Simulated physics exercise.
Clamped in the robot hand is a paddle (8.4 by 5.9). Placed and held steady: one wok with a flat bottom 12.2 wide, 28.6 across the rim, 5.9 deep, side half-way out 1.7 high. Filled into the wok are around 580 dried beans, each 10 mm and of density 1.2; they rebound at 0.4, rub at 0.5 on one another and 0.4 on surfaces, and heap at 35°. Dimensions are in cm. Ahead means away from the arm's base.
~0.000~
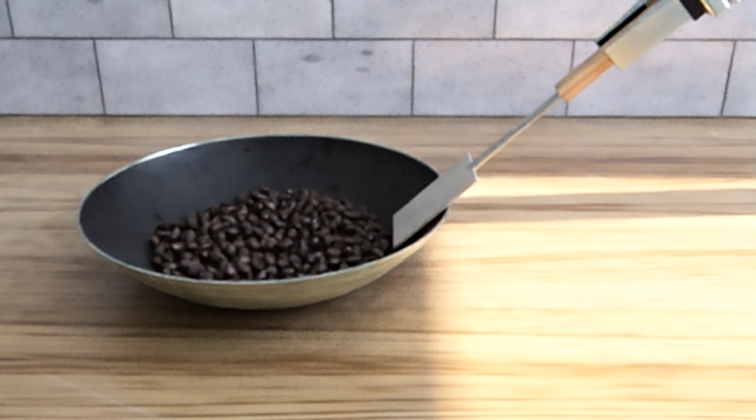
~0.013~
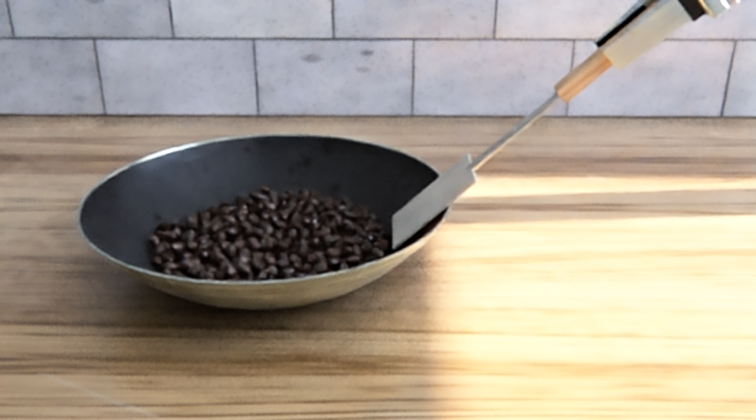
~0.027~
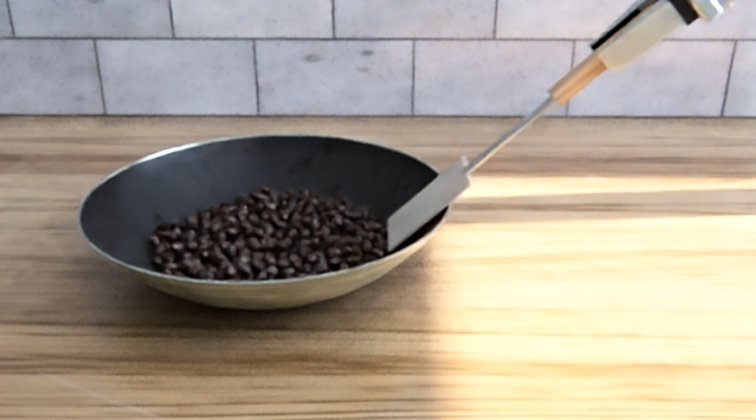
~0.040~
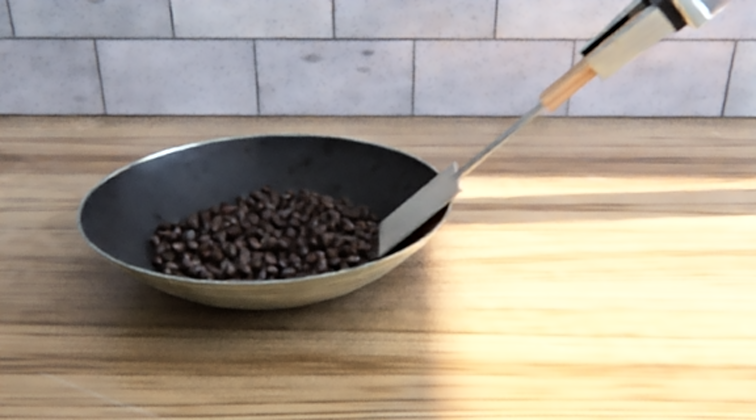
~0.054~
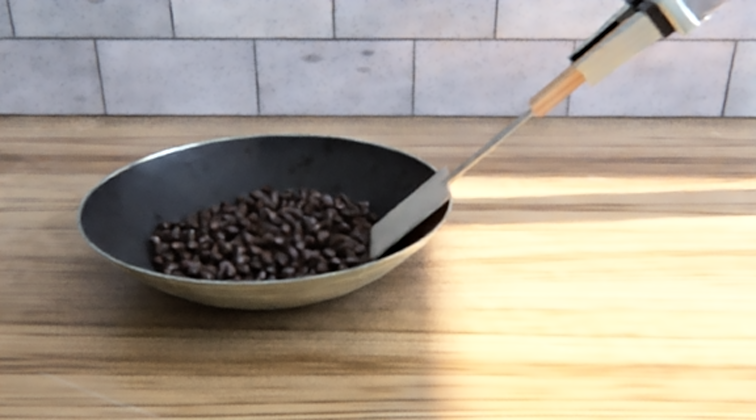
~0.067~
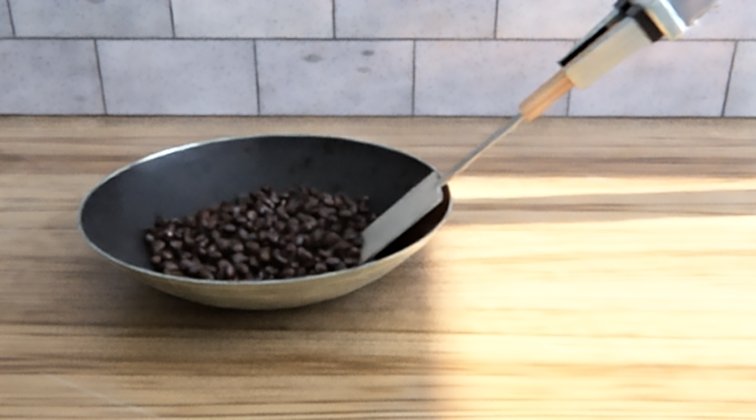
A flat metal paddle held by a robot hand slid slowly down and to the left inside a dark wok, nudging the heap of dark beans slightly leftward while the wok stayed still.
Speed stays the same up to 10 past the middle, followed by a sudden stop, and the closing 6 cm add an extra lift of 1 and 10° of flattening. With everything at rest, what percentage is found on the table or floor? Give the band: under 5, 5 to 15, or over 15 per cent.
5 to 15 per cent.
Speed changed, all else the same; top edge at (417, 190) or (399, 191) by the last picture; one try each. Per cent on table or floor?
Respectively, around 20 and 25 per cent.
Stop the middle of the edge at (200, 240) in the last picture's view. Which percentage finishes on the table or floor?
Something near 0 in a hundred.
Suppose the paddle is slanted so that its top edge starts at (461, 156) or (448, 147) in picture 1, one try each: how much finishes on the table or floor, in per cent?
First try roughly 10 percent, second try roughly 10 percent.
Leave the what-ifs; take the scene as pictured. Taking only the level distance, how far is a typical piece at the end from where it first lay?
Around 3 cm, measured level.
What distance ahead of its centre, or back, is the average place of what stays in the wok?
Offset forward: Around 4.0 cm.
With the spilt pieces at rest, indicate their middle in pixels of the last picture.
Near (32, 246).
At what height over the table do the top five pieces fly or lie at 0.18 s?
I'd say close to 4 cm on average.
By 0.18 s, sloping 43°, highest piece 5 above the table; 578 in the wok.
By 0.29 s, sloping 40°, highest piece 6 above the table; 578 in the wok.
By 0.54 s, sloping 33°, highest piece 7 above the table; 531 in the wok, 46 on the table or floor, 1 on the blade or in flight.
By 1.59 s, sloping 33°, highest piece 7 above the table; 531 in the wok, 47 on the table or floor.
Final count, 531 in the wok, 47 on the table or floor. That is 8 % on the table or floor.
